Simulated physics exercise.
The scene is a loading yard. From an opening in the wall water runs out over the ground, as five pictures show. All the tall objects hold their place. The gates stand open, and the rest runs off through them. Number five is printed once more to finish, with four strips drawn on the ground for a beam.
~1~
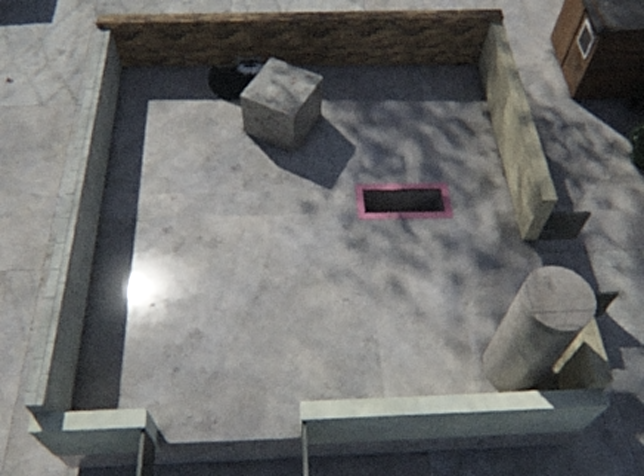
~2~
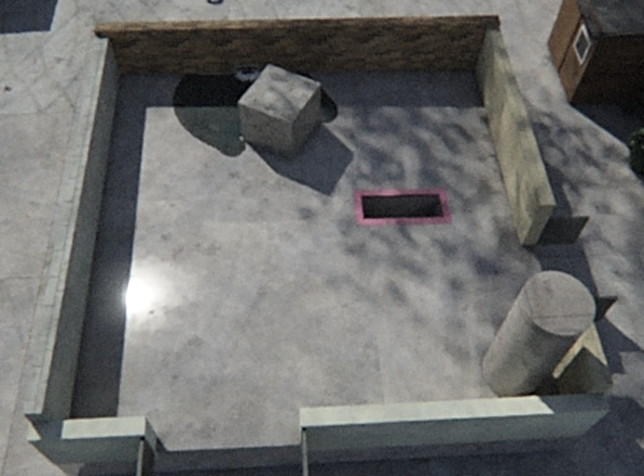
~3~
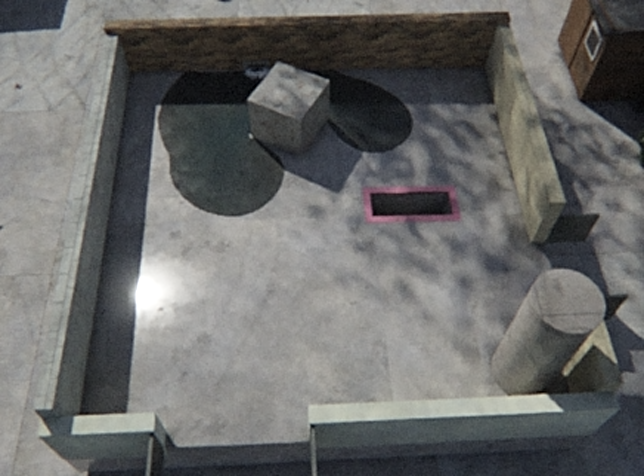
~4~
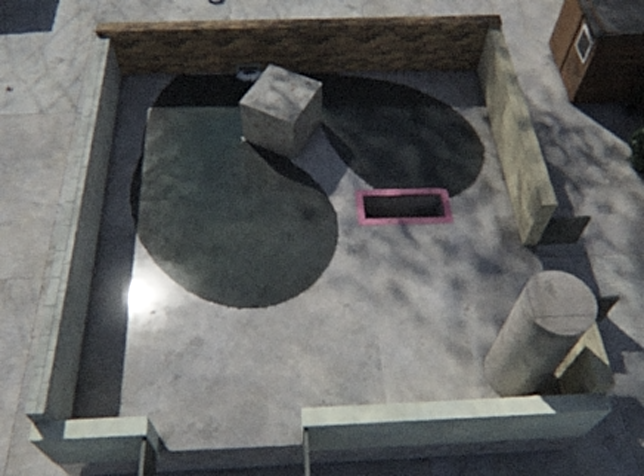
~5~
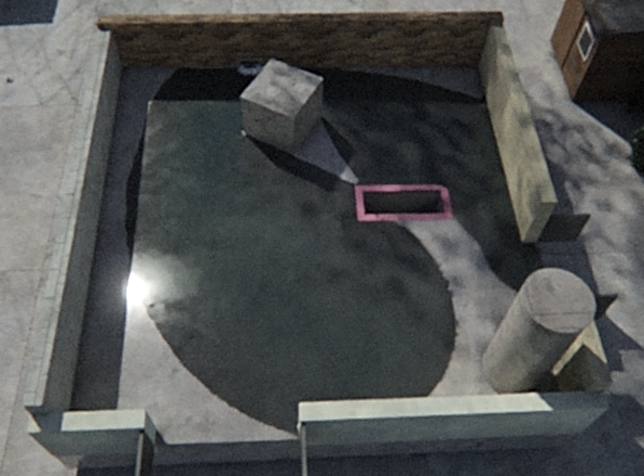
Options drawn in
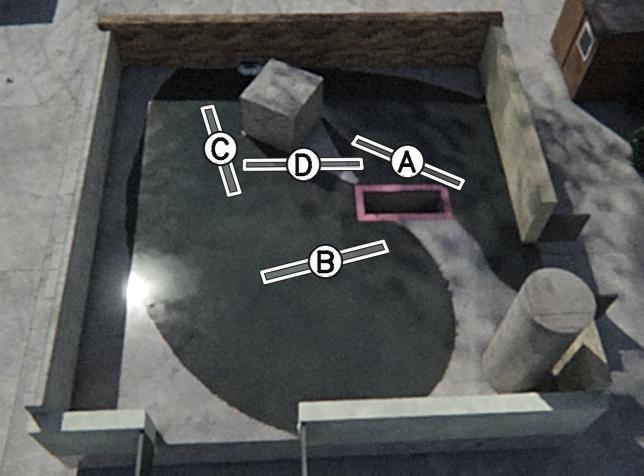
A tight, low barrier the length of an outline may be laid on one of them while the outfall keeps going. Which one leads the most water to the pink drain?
It is B.
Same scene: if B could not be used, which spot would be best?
C it is.
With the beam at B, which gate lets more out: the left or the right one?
The right one.
On the marked copy, A from (355, 140) to (461, 184); B from (263, 277) to (385, 246); C from (207, 107) to (234, 193); D from (244, 164) to (361, 163).
For spot A, about 5 % of the stream goes into the pink drain, about 95 % out by the gates.
For spot B, about 26 % of the stream goes into the pink drain, about 72 % out by the gates.
For spot C, about 16 % of the stream goes into the pink drain, about 83 % out by the gates.
For spot D, about 9 % of the stream goes into the pink drain, about 90 % out by the gates.
